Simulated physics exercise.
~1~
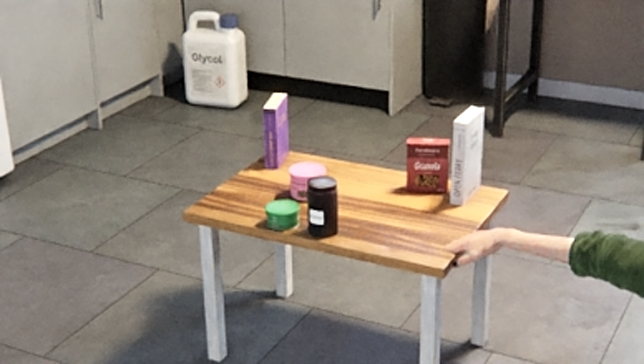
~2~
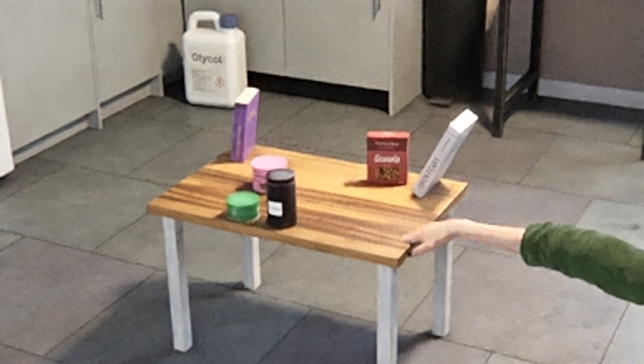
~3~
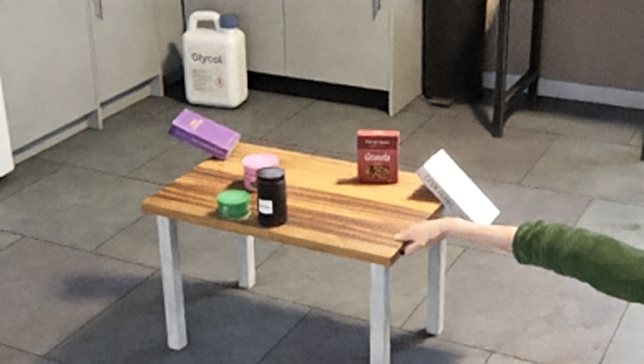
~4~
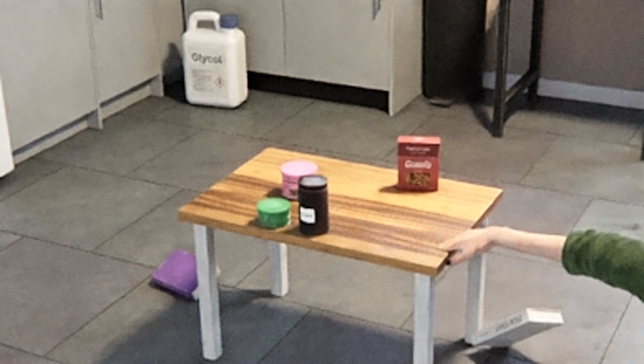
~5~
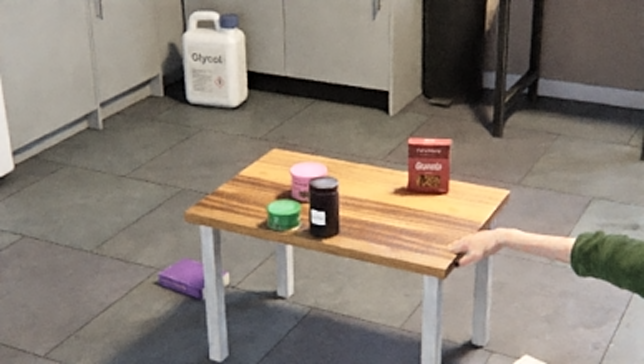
In the video, a hand drags a small wooden table left, then back right, as the purple and white books tip and fall off opposite ends onto the floor, while the red packet, black jar, and green and pink tubs remain upright on top.
